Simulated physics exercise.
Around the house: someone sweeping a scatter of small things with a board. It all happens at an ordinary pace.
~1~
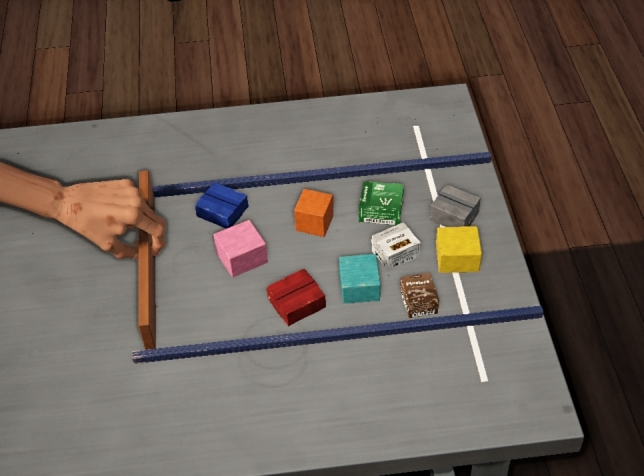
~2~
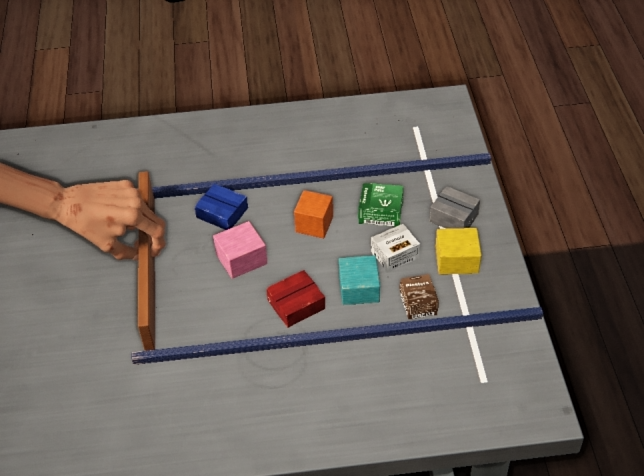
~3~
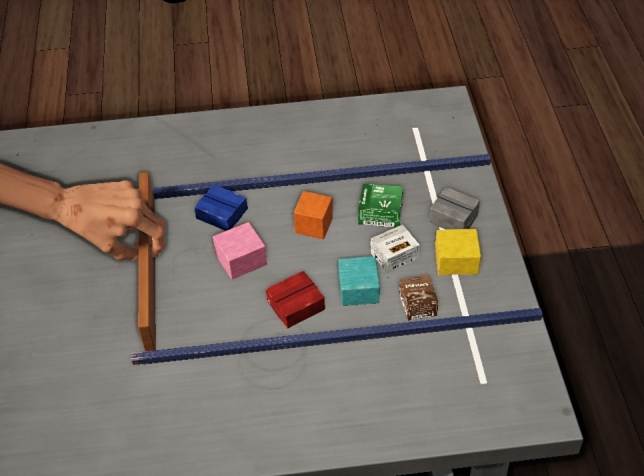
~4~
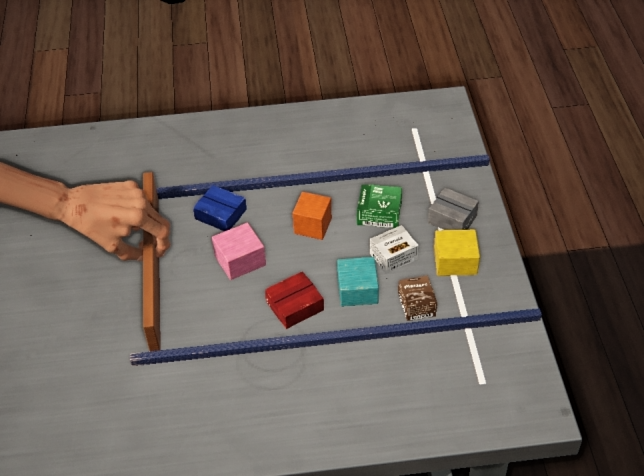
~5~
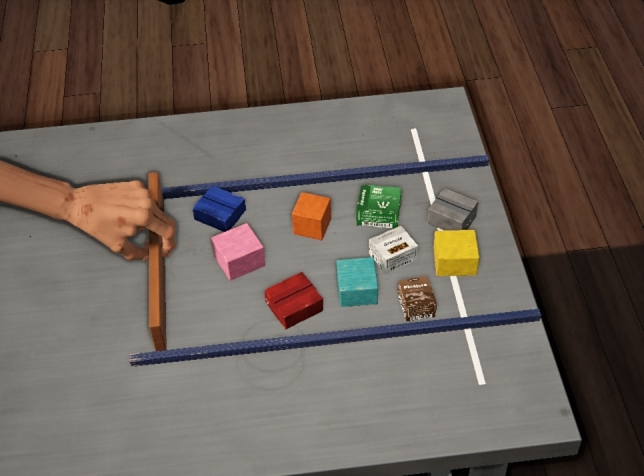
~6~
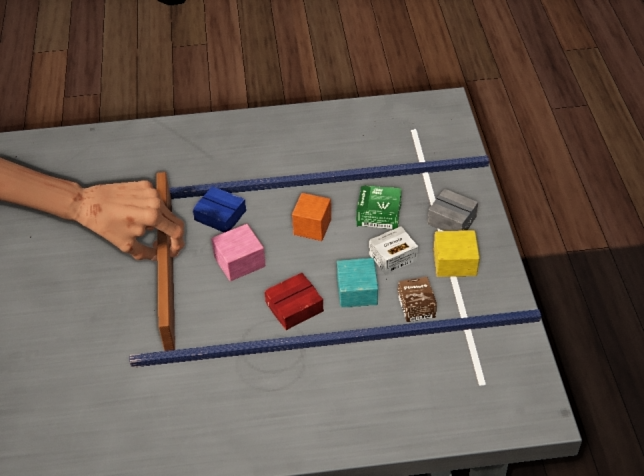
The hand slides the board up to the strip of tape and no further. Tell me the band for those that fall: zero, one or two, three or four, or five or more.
Here the number that fall off is one or two.
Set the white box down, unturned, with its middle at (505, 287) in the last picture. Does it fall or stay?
From there it goes over.
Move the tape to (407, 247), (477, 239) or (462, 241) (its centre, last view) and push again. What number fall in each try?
In that order 0, 6 and 6.
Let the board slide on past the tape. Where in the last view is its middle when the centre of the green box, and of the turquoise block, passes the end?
Its middle is around (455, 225) and around (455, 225).
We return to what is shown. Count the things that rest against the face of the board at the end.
4 of them.
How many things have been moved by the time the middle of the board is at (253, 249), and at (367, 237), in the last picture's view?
At the one place 2, at the other 10.
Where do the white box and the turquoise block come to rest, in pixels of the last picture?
The white box at (498, 226), the turquoise block at (512, 258).
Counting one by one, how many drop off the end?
It comes to 2.
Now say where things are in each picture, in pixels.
The first frame shows grey box (455, 209); yellow block (458, 250); brown box (419, 295); board (147, 257); tape (446, 239).
The second frame shows yellow block (458, 251); red box (296, 298).
The third frame shows brown box (418, 298); turquoise block (359, 281).
The fourth frame shows grey box (453, 212); green box (380, 206).
The fifth frame shows yellow block (456, 253); pink block (239, 252).
The sixth frame shows grey box (453, 213); yellow block (456, 254); brown box (417, 299); board (166, 258); tape (444, 243).
Early on, none off yet; grey box at rest near (453, 213); yellow block at rest near (456, 254); brown box at rest near (417, 299).
A while later, none off yet; grey box at rest near (453, 213); yellow block at rest near (456, 254); brown box travelled a little near (437, 300).
Further along, none off yet; grey box travelled about its own width near (493, 209); yellow block travelled about its own width near (502, 242); brown box travelled well along near (487, 297).
Finally, the number that fall off is one or two; lost, yellow block and grey box.
